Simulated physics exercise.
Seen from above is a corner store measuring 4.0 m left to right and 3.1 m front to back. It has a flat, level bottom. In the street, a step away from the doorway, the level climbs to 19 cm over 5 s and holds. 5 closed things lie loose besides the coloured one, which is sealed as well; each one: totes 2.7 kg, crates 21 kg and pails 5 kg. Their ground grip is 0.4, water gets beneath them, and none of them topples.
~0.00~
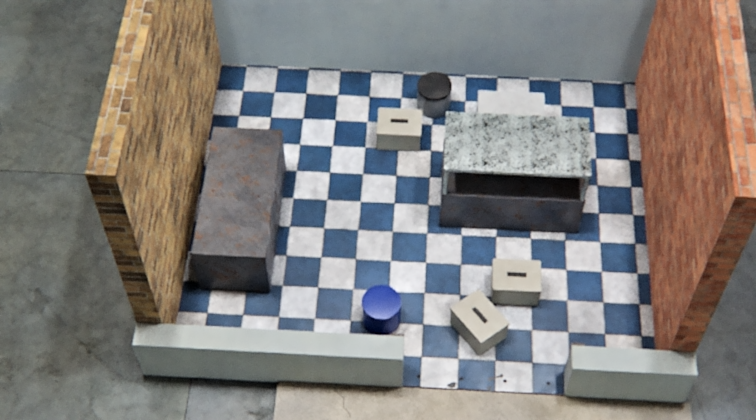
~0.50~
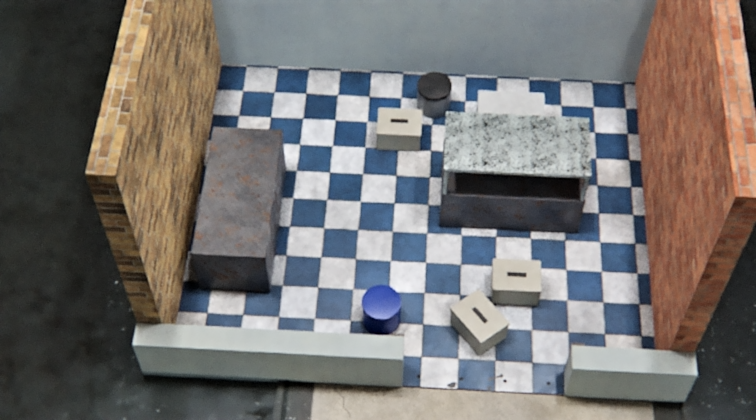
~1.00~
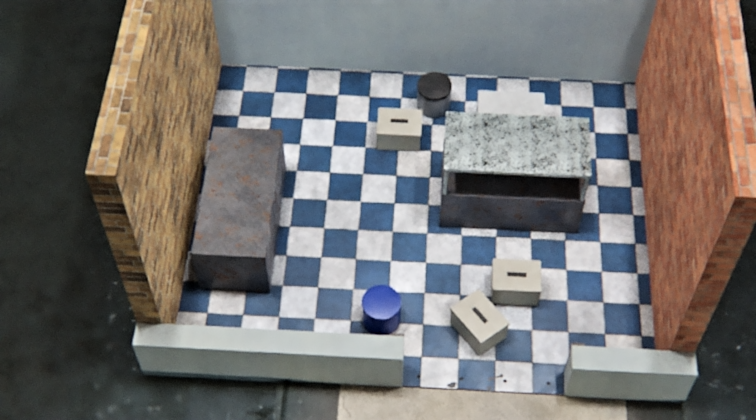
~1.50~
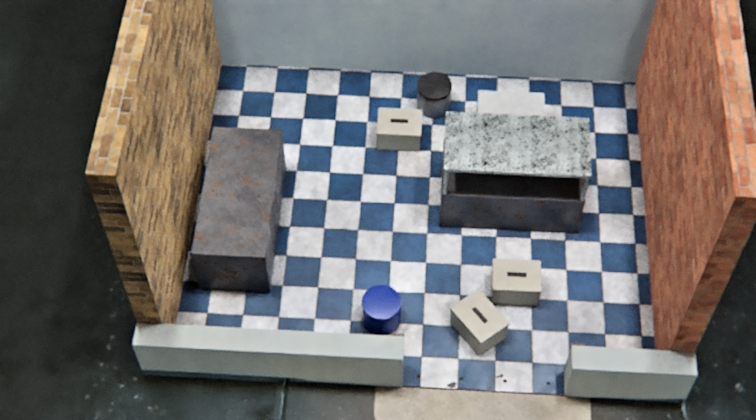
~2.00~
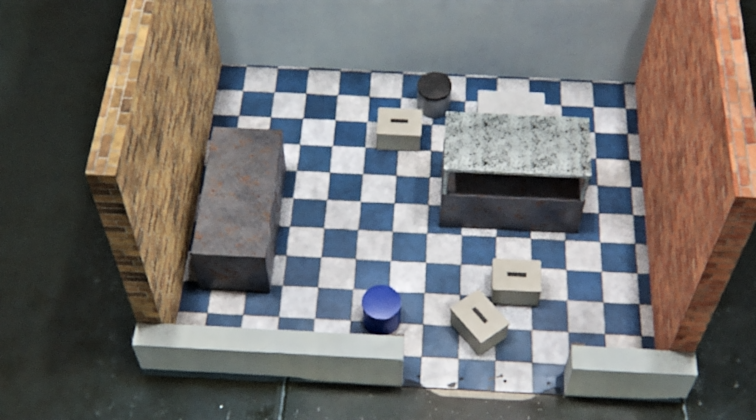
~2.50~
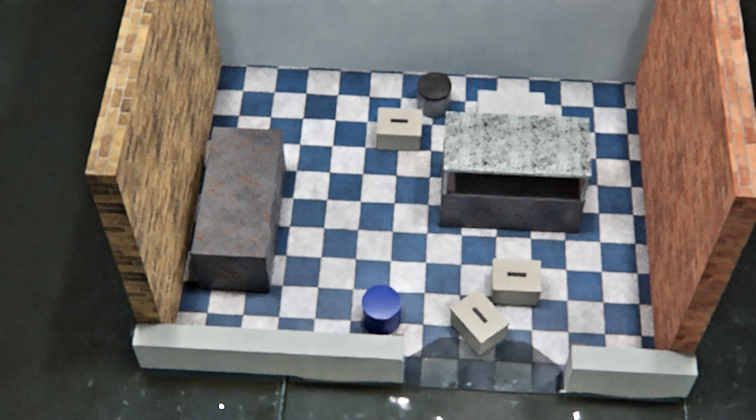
In a corner store with a blue-and-white checkered floor, seen from above, the crates, pails and counters stay still while the ground outside darkens with water, which then spreads in through the doorway onto the nearest tiles.
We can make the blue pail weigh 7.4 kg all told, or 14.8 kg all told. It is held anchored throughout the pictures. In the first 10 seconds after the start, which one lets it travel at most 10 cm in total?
It never needs the heavy one.
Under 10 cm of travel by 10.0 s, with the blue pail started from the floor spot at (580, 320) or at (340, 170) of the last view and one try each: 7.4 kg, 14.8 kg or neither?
Going in order: Heavier weight required, heavier weight required.
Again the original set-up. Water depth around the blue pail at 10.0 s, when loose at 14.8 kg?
Close to 6 cm deep.
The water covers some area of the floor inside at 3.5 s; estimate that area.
Some 1.5 m2 of it.
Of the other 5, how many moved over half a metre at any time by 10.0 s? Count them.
That adds up to 4.
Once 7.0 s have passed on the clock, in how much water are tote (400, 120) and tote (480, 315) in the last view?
Some 2 cm at the first, some 3 cm at the second.
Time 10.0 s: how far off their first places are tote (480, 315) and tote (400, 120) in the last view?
First 250 cm, then 10 cm.
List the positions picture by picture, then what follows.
The first picture shows the blue pail at (382, 302) rests on the ground; water covers 0.0 m2; 0 of 6 have shifted.
The second picture shows the blue pail at (382, 302) rests on the ground; 0.0 m2 under water; 0 of 6 have shifted.
The third picture shows the blue pail at (382, 302) rests on the ground; water covers 0.0 m2; 0 of 6 have shifted.
The fourth picture shows the blue pail at (382, 302), on the bottom; 0.0 m2 under water; 0 of 6 have shifted.
The fifth picture shows the blue pail at (382, 302), on the bottom; water covers 0.0 m2; 0 of 6 have shifted.
The sixth picture shows the blue pail at (382, 302) rests on the ground; 0.2 m2 under water; 0 of 6 have shifted.
After 3.5 s the blue pail would be 0 cm from its start with 7.4 kg and 0 cm from its start with 14.8 kg; 0 cm of water round it then.
After 4.5 s the blue pail would be 0 cm from its start with 7.4 kg and 0 cm from its start with 14.8 kg; 2 cm of water round it then.
After 7.0 s the blue pail would be 0 cm from its start with 7.4 kg and 0 cm from its start with 14.8 kg; 3 cm of water round it then.
After 10.0 s the blue pail would be 1 cm from its start with 7.4 kg and 0 cm from its start with 14.8 kg; 6 cm of water round it then.
